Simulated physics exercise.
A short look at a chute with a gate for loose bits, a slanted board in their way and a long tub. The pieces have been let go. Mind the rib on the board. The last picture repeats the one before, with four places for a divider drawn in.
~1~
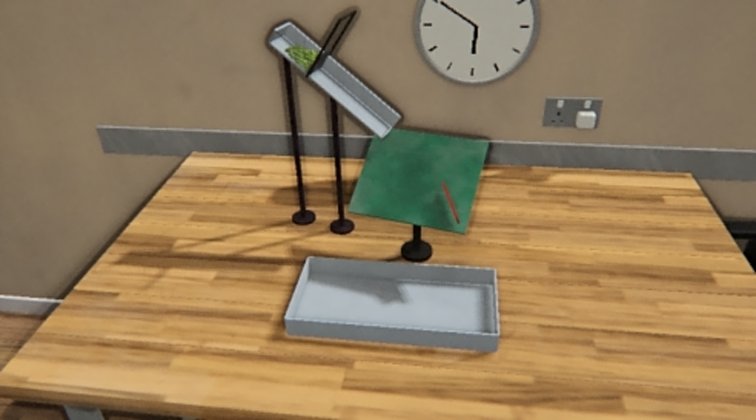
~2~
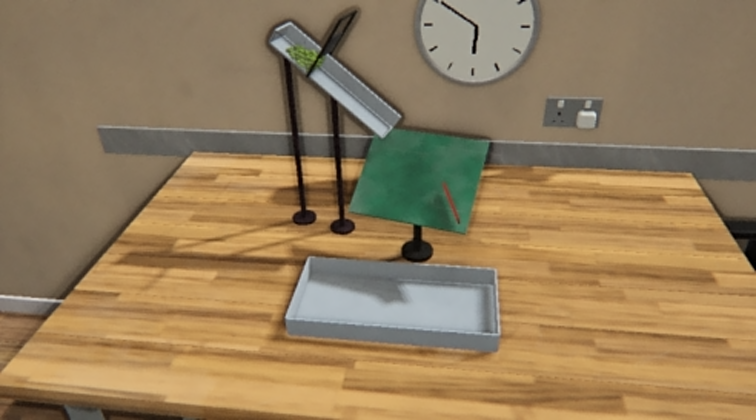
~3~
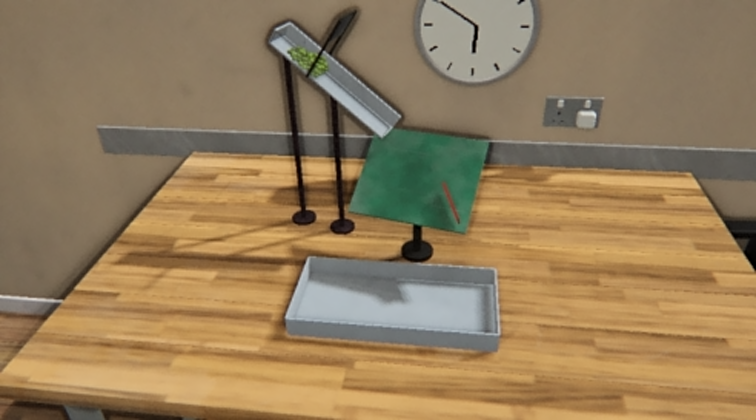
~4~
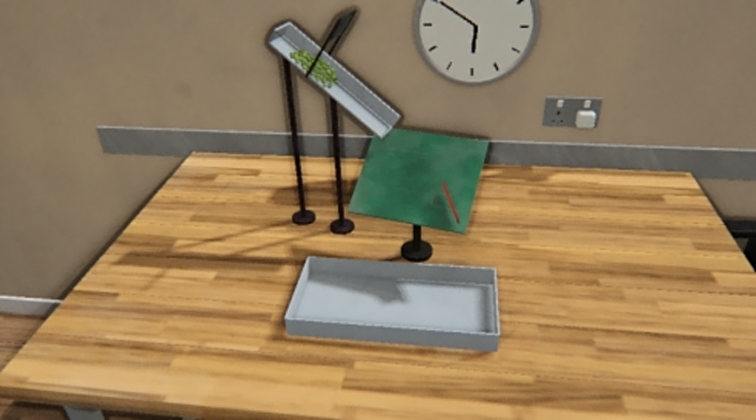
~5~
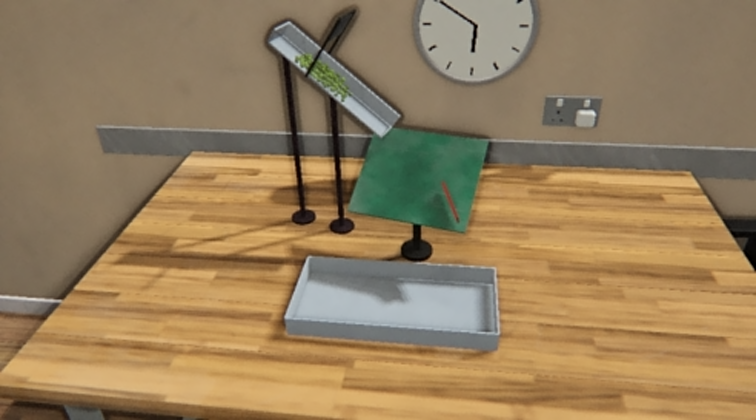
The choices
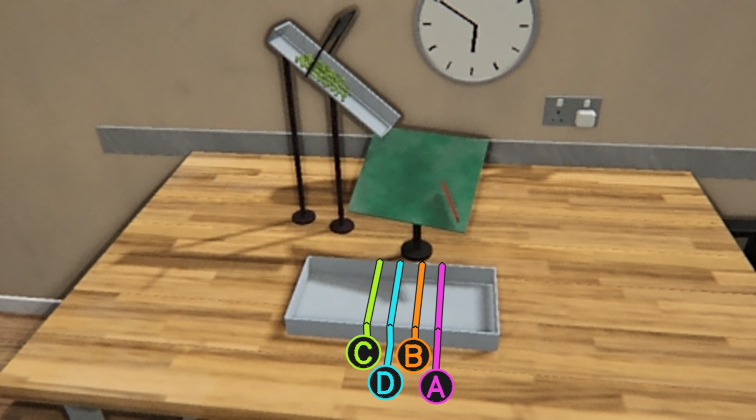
A sloping chute holds small green pieces that slide partway down it toward the right.
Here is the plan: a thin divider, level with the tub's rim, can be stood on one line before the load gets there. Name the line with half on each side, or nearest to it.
The answer is line A.
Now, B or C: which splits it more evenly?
That is line B.
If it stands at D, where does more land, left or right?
Right.
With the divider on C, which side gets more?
The right side.
On the marked copy, line A crosses the front rim at (438, 329); line B crosses the front rim at (415, 328); line C crosses the front rim at (366, 324); line D crosses the front rim at (390, 326).
If A is chosen, of what is caught, close to half on the left of the divider, close to half on the right.
If B is chosen, of what is caught, close to a quarter on the left of the divider, the bulk on the right.
If C is chosen, of what is caught, only a few on the left of the divider, all but a few on the right.
If D is chosen, of what is caught, a small share on the left of the divider, all but a few on the right.
